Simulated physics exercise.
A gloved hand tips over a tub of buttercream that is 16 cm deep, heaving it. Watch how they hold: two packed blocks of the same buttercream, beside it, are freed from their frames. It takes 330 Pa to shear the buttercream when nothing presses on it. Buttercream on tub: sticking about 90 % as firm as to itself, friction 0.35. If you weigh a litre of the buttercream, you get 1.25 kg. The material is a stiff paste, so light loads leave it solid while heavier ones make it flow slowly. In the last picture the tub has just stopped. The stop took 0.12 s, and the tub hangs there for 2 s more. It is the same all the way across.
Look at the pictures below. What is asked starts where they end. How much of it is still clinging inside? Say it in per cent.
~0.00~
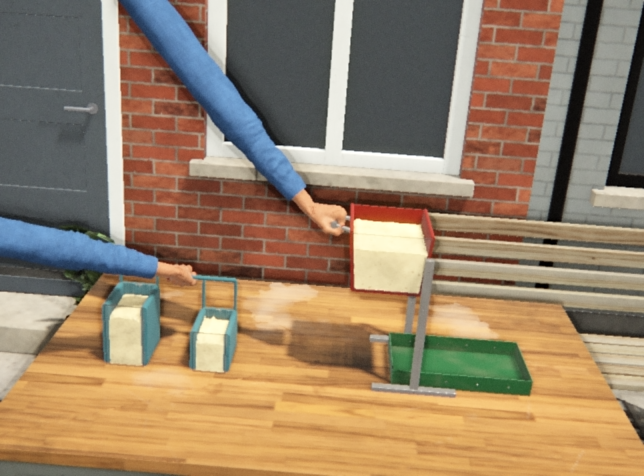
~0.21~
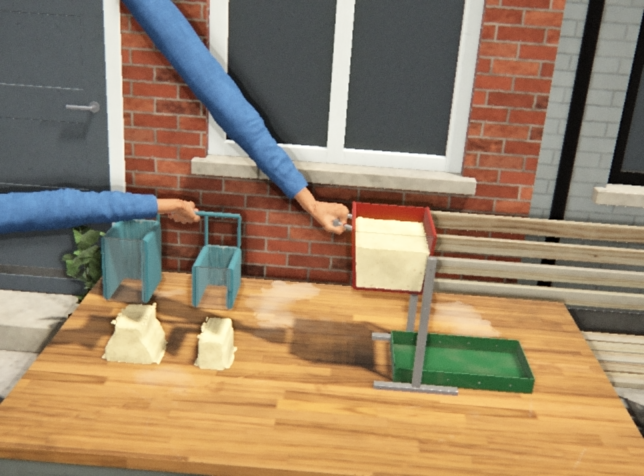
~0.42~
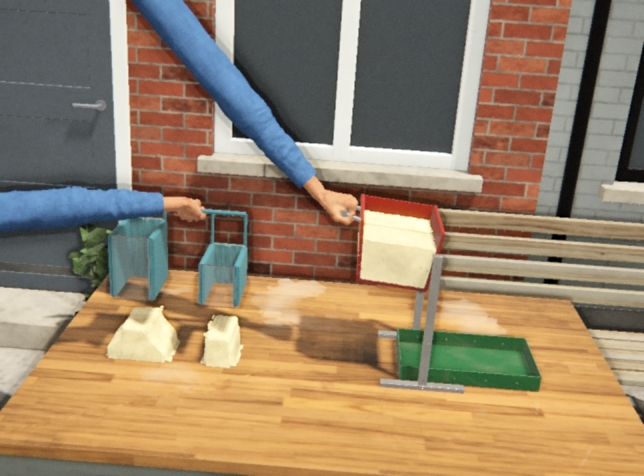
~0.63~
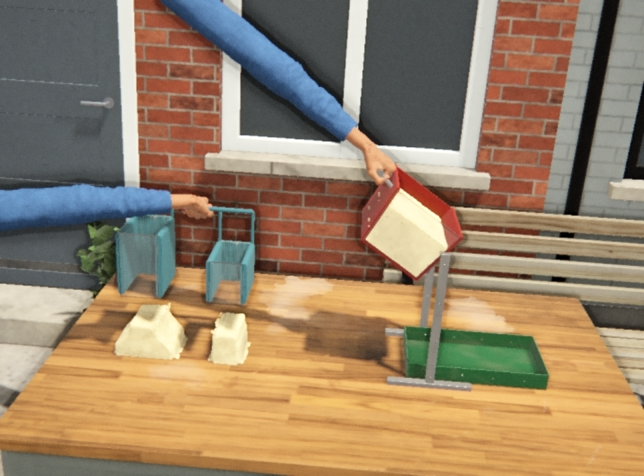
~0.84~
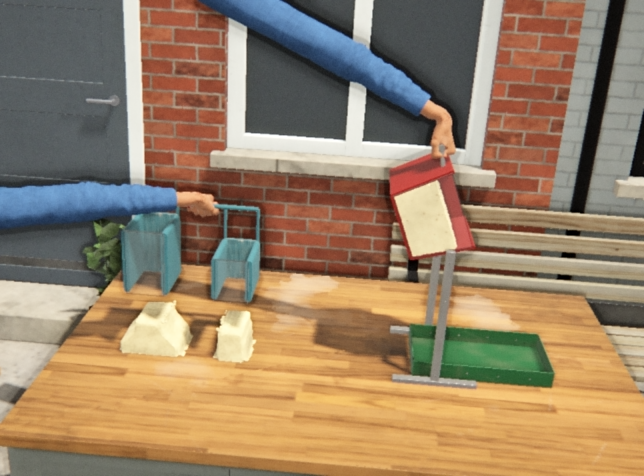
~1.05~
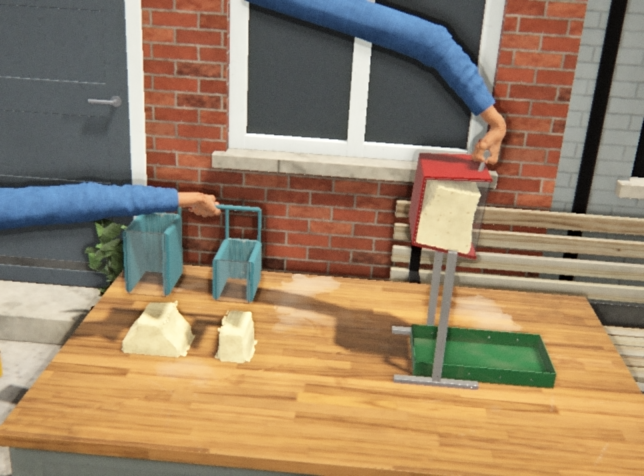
About 39 %.
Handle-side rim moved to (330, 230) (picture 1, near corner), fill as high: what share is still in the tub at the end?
Near 30 per cent.
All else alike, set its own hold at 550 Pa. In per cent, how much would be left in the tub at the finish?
50 %.
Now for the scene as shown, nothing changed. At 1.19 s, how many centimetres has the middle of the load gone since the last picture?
Close to 6 centimetres.
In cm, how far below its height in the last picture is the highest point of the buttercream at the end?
About 11 cm.
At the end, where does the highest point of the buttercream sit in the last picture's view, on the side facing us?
Close to pixel (444, 228).
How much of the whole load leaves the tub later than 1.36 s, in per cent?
About 3 per cent.
After 1.19 s, the tub is at 94 degrees and holds 74 %.
After 1.36 s, the tub is at 94 degrees and holds 42 %.
After 1.53 s, the tub is at 94 degrees and holds 39 %.
After 1.70 s, the tub is at 94 degrees and holds 39 %.
After 3.05 s, the tub is at 94 degrees and holds 39 %.
